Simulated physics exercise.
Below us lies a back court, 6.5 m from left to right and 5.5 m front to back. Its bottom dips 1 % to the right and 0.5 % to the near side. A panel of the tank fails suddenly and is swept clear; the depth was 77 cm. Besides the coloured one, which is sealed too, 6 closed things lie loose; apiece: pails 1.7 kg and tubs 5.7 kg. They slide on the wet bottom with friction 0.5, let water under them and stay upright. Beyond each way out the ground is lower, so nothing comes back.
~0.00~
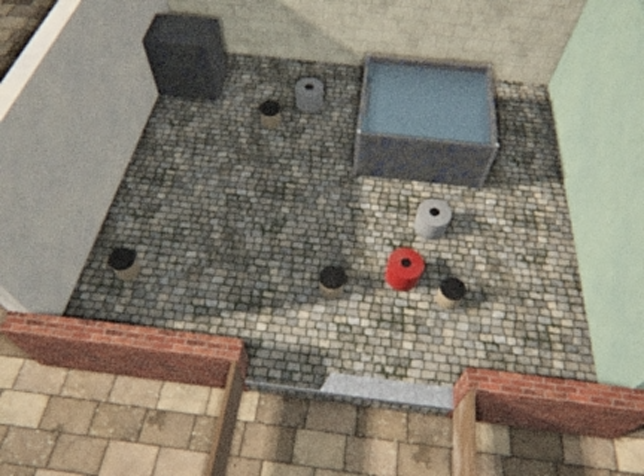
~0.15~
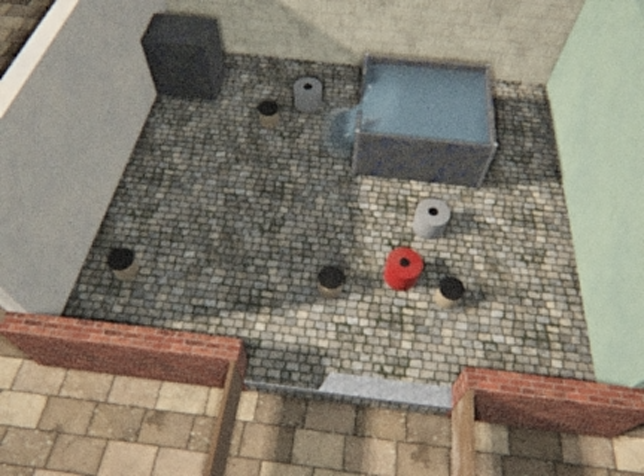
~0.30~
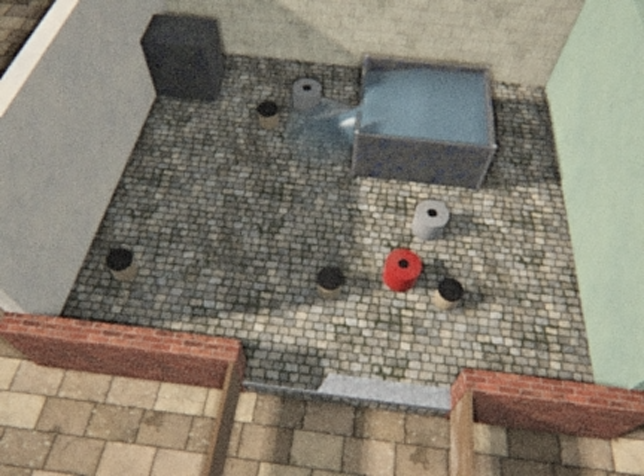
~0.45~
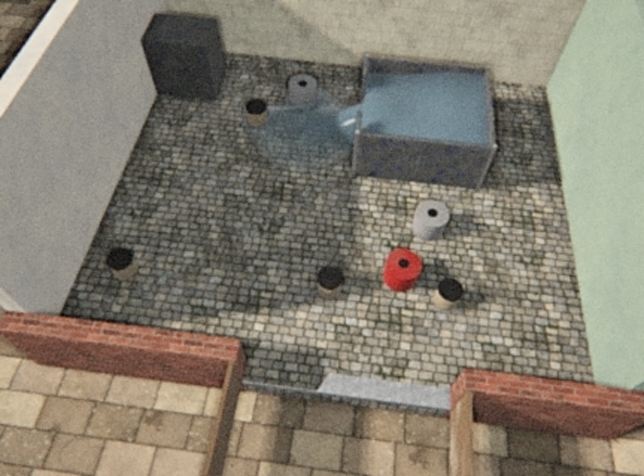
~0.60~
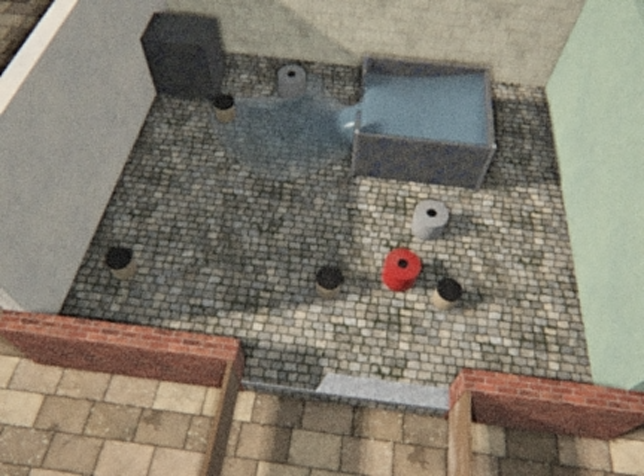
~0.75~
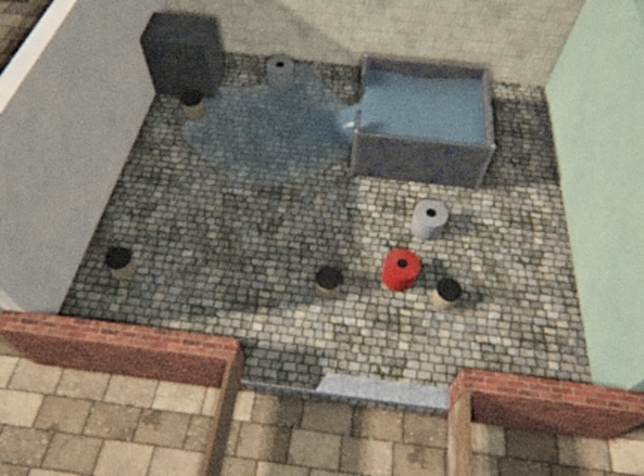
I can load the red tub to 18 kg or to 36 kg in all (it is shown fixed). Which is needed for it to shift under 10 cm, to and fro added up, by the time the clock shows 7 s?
I expect that the smaller load will do.
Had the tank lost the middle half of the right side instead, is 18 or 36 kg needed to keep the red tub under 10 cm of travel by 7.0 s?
In that case the lower weight is enough.
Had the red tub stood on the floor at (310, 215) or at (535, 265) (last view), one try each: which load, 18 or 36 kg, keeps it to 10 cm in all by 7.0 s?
In turn: The smaller is enough; the smaller is enough.
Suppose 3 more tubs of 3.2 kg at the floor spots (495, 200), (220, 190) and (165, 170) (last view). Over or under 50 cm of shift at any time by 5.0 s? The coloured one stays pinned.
In turn: Less, more, more.
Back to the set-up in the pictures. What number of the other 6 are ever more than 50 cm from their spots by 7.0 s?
That makes 5.
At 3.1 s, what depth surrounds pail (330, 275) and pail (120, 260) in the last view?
About 0 and 18 cm.
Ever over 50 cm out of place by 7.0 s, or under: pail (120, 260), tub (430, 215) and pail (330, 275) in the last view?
In that order: Over, under, past it.
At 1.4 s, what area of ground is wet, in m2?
Some 13 m2.
After 1.4 s the red tub would be 0 cm from its start with 18 kg and 0 cm from its start with 36 kg; 0 cm of water round it then.
After 3.1 s the red tub would be 0 cm from its start with 18 kg and 0 cm from its start with 36 kg; 0 cm of water round it then.
After 4.9 s the red tub would be 0 cm from its start with 18 kg and 0 cm from its start with 36 kg; 1 cm of water round it then.
After 7.0 s the red tub would be 0 cm from its start with 18 kg and 0 cm from its start with 36 kg; 5 cm of water round it then.
